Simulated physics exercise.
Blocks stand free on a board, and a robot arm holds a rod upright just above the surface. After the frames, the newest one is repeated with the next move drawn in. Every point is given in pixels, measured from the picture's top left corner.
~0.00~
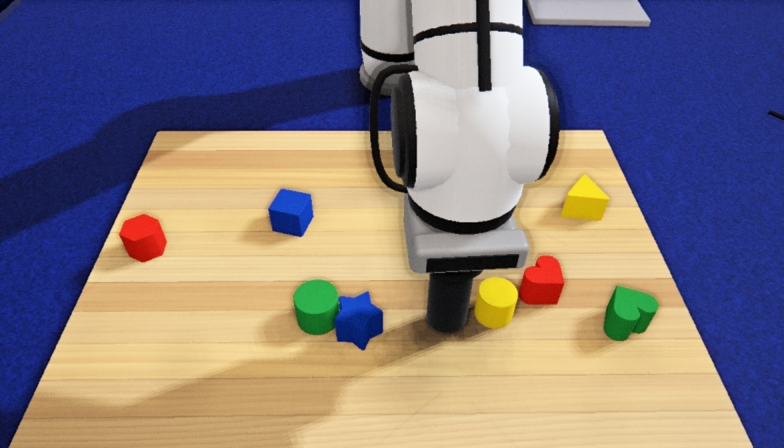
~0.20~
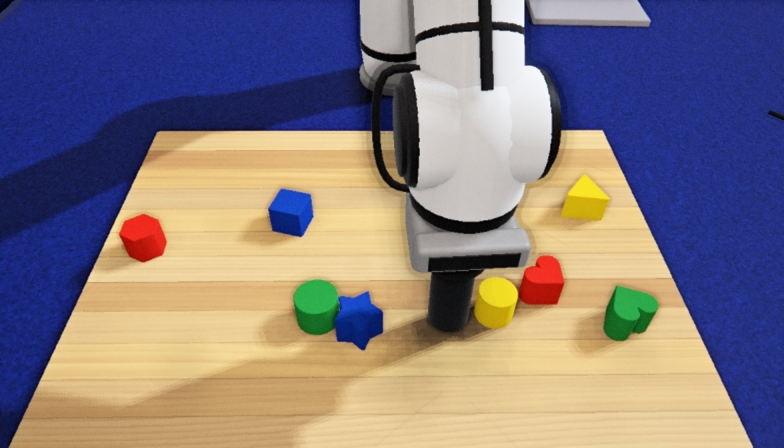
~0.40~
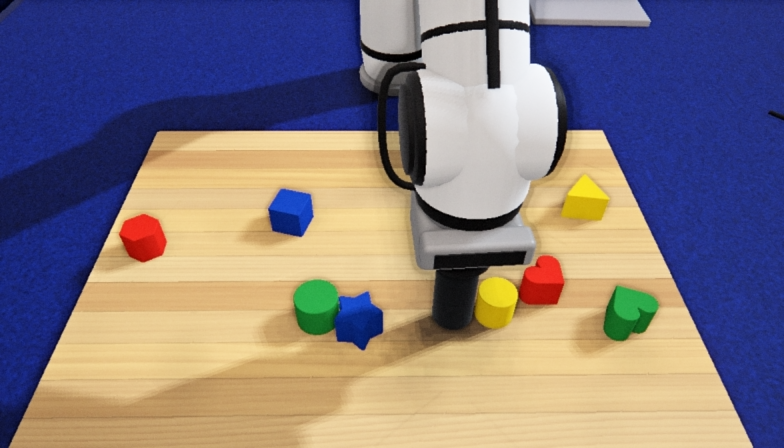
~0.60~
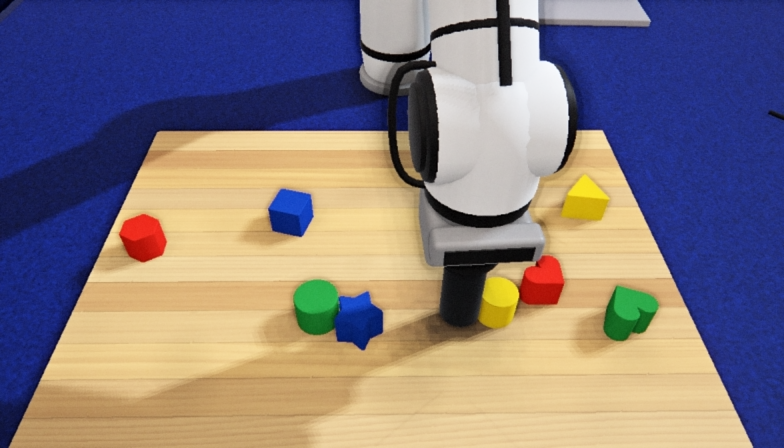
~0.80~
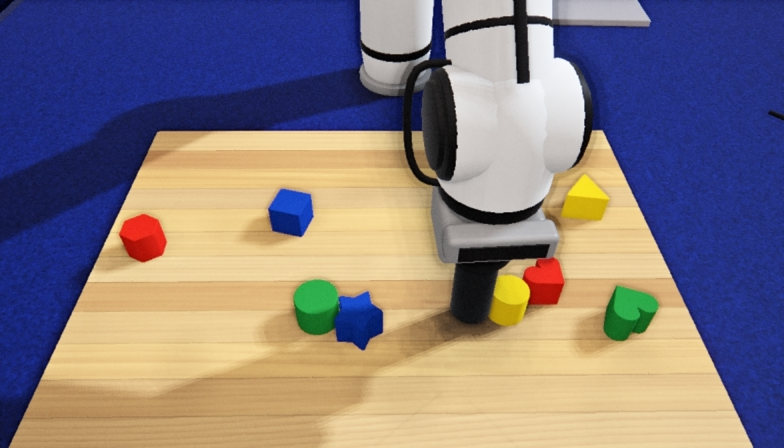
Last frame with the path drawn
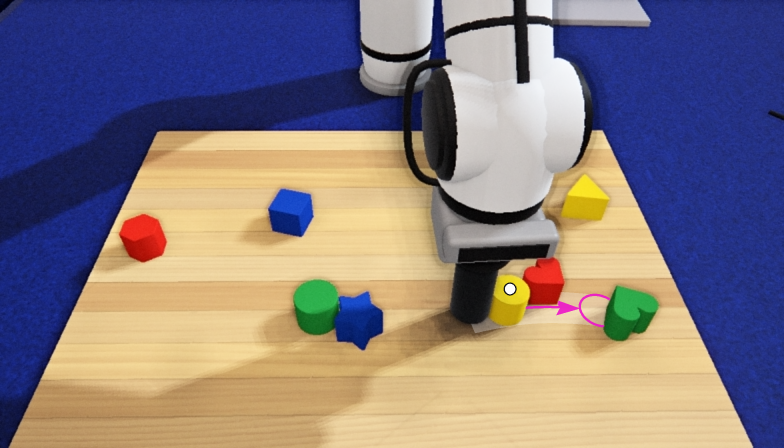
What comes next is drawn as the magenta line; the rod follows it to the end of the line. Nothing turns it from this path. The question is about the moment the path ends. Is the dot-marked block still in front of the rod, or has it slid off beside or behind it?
The rod still drives it.
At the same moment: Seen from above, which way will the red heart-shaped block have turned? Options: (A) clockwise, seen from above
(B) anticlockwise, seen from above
My answer is option B.
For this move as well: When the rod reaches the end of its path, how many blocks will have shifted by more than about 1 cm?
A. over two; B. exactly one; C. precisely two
It's A.
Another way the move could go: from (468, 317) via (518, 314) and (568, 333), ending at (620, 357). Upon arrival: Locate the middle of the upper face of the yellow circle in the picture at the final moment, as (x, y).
Final place: (601, 289).
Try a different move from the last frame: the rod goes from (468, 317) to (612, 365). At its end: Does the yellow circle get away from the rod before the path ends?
Final answer: Yes.
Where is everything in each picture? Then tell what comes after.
The first frame shows lower end of the rod (446, 317), tops of blocks, yellow circle (498, 291), red heart-shaped block (546, 271), green heart-shaped block (633, 302).
The second frame shows rod (448, 316), blocks as before.
The third frame shows rod (452, 314), blocks as before.
The fourth frame shows rod (459, 311), blocks as before.
The fifth frame shows rod (470, 309), yellow circle (510, 289), red heart-shaped block (546, 271), green heart-shaped block (633, 302).
The drawn path runs from (468, 317) through (511, 309) and (555, 307) to (600, 310); the dot is on the yellow circle.
What follows on the original path. One third of the way, rod (514, 301); yellow circle (556, 287); red heart-shaped block (573, 261), turned 55° anticlockwise.
Two thirds of the way, rod (559, 298); yellow circle (603, 287); red heart-shaped block (585, 258), turned 115° anticlockwise; green heart-shaped block (641, 304).
At the end, rod (603, 302); yellow circle (647, 285); red heart-shaped block (585, 258), turned 115° anticlockwise; green heart-shaped block (673, 314), turned 45° clockwise.
